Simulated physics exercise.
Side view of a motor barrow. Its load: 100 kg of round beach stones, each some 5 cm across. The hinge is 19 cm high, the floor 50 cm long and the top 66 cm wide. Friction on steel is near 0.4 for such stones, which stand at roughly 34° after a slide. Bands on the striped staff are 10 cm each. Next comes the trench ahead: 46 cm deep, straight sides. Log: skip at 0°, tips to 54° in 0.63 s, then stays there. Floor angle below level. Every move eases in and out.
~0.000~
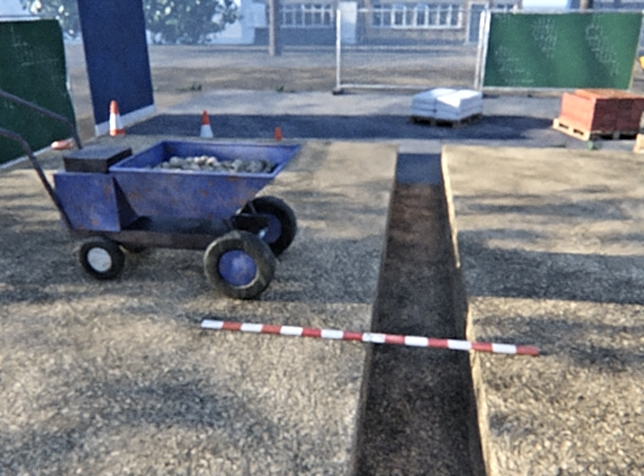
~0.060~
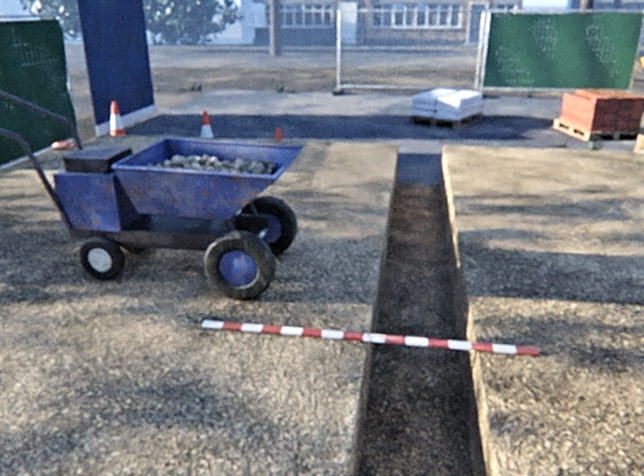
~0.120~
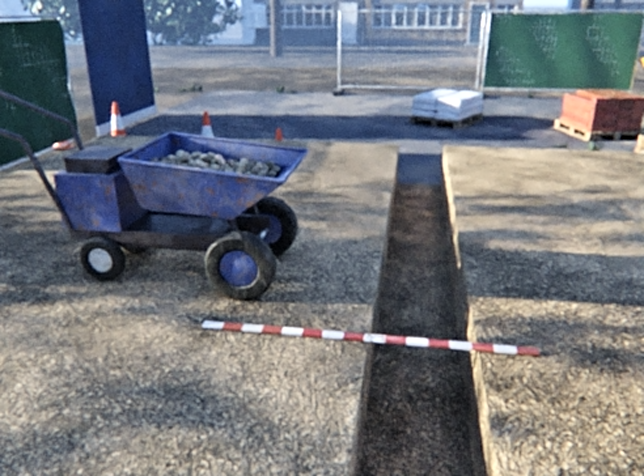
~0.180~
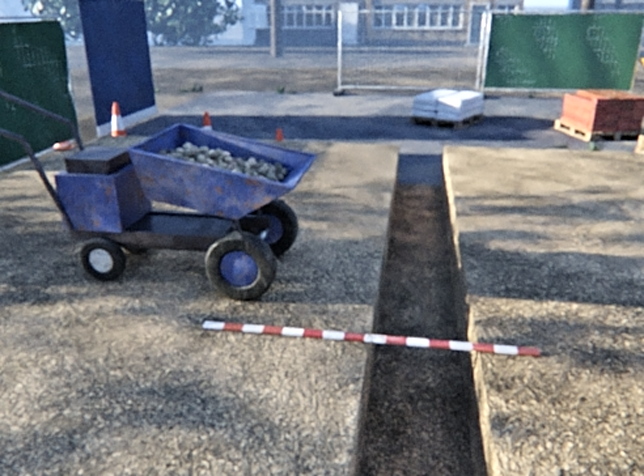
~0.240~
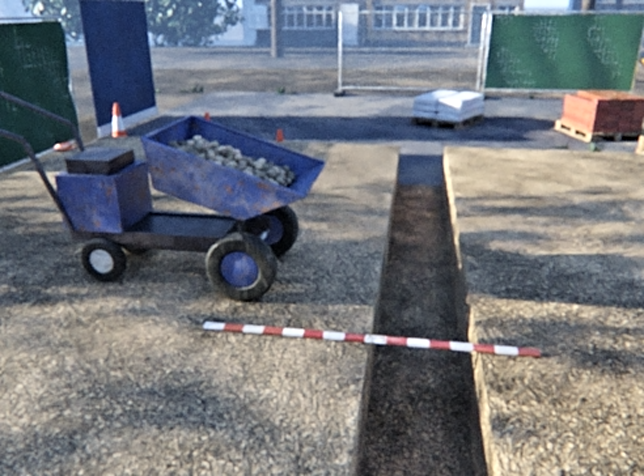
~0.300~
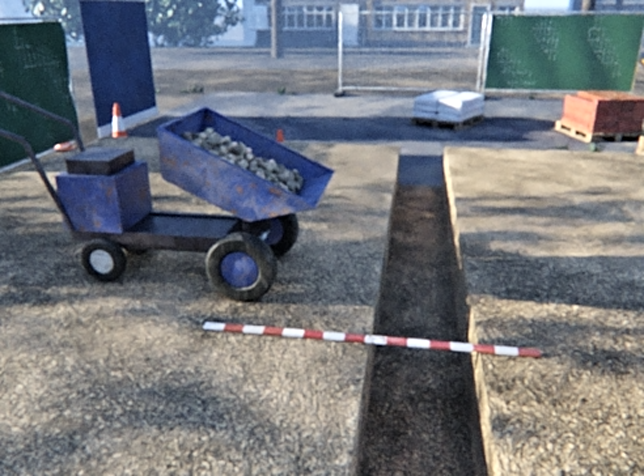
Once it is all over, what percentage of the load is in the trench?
Roughly 87 percent of the load is in the trench.
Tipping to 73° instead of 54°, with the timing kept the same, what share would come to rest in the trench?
In that case some 85 per cent.
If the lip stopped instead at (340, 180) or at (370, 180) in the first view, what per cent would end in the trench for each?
First place: Near 80%; second place: Near 50%.
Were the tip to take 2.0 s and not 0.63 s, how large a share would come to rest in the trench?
I'd put it at roughly 80 per cent.
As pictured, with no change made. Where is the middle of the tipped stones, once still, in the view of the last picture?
In the last view, about (421, 349).
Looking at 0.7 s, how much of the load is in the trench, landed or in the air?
Roughly 0 percent of the load.
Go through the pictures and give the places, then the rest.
In the first frame, the skip is at 0°, its lip at (274, 177); the top of the load is at (222, 165).
The second frame shows lip at (277, 178), floor tilted 1°, highest stones at (205, 163); the stones move at 0.3 m/s on average.
The third frame shows lip at (284, 182), floor tilted 5°, highest stones at (184, 159); the stones move at 0.6 m/s on average.
The fourth frame shows lip at (294, 188), floor tilted 11°, highest stones at (188, 153); the stones move at 0.9 m/s on average.
In the fifth frame, the skip is at 18°, its lip at (305, 197); the top of the load is at (192, 145); the stones move at 1.0 m/s on average.
The sixth frame shows lip at (315, 207), floor tilted 25°, highest stones at (200, 137); the stones move at 1.1 m/s on average.
After 0.5 s the floor is at 45°; 100 % in the skip; the foremost stones are at (318, 208).
After 0.7 s the floor is at 54°; 93 % in the skip, 6 % short of the trench; the foremost stones are at (374, 245).
After 1.1 s the floor is at 54°; 41 % in the skip, 11 % short of the trench, 47 % in the trench; the foremost stones are at (461, 355).
After 3.0 s the floor is at 54°; 0 % in the skip, 13 % short of the trench, 87 % in the trench; the foremost stones are at (459, 346).
